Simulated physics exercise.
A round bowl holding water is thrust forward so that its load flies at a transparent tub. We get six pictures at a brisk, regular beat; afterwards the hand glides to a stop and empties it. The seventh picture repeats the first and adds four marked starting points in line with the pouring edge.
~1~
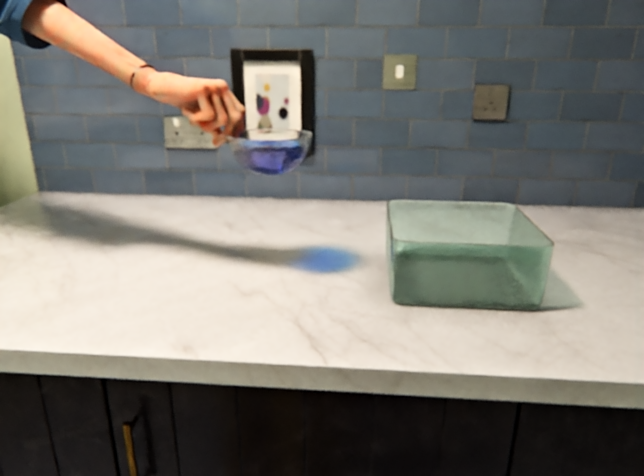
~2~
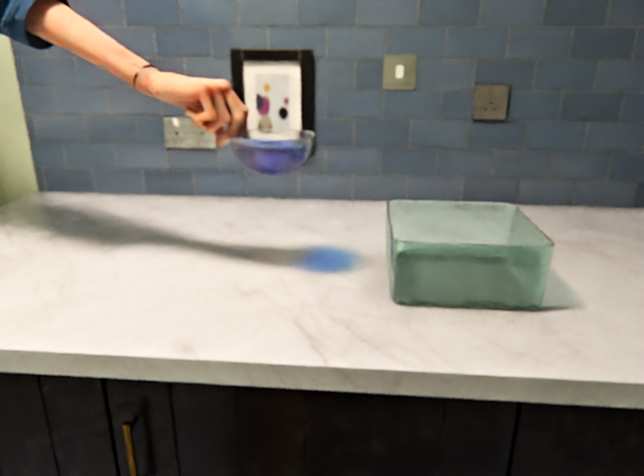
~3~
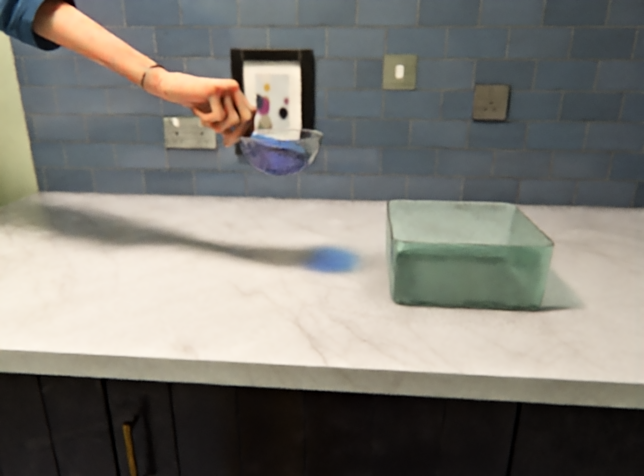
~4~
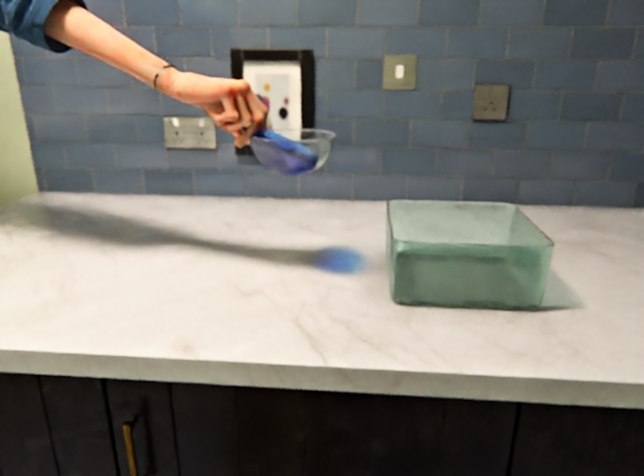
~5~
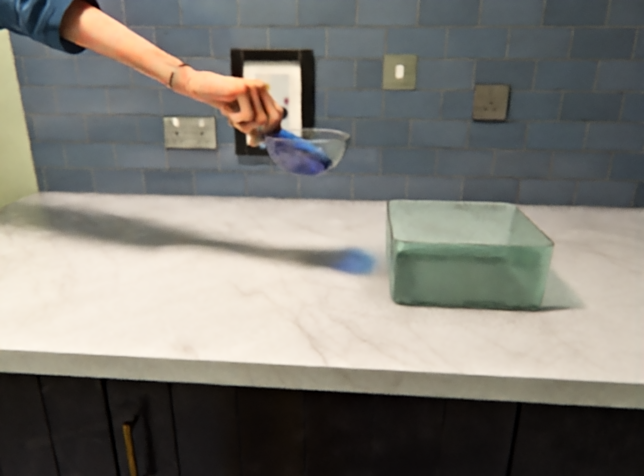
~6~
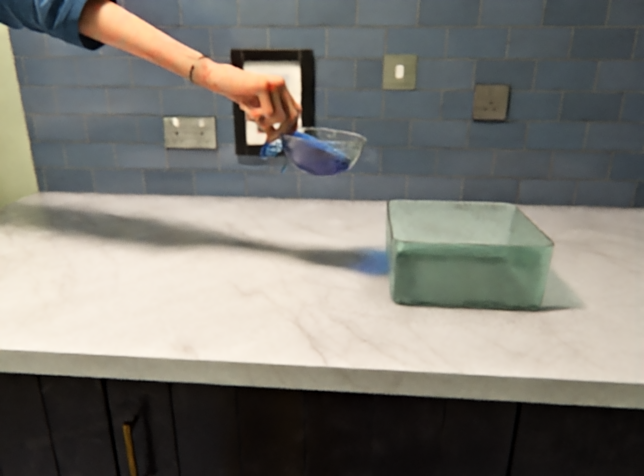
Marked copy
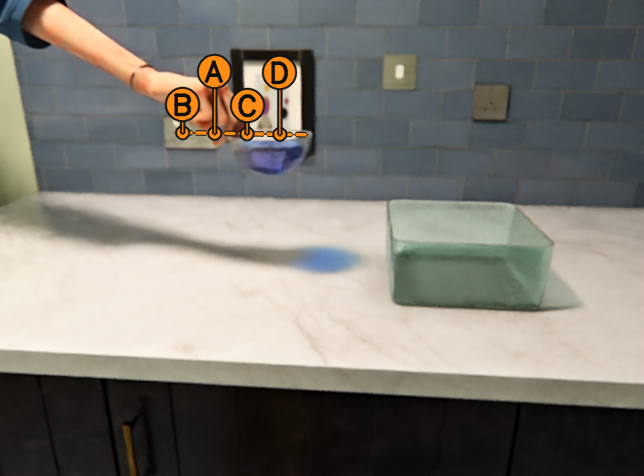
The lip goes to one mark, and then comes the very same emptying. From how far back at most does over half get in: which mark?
That is spot D.
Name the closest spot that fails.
C.
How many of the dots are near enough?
One of them.
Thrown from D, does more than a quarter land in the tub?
Yes.
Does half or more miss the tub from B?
Yes, that goes wrong.
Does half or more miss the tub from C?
Yes, that goes wrong.
On the marked copy, A at (214, 133); B at (182, 132); C at (247, 133); D at (279, 134).
For spot A, about 6 % lands in the tub, 94 % falls short.
For spot B, about 0 % lands in the tub, 100 % falls short.
For spot C, about 35 % lands in the tub, 62 % falls short and 3 % goes beside or beyond.
For spot D, about 62 % lands in the tub, 33 % falls short and 5 % goes beside or beyond.
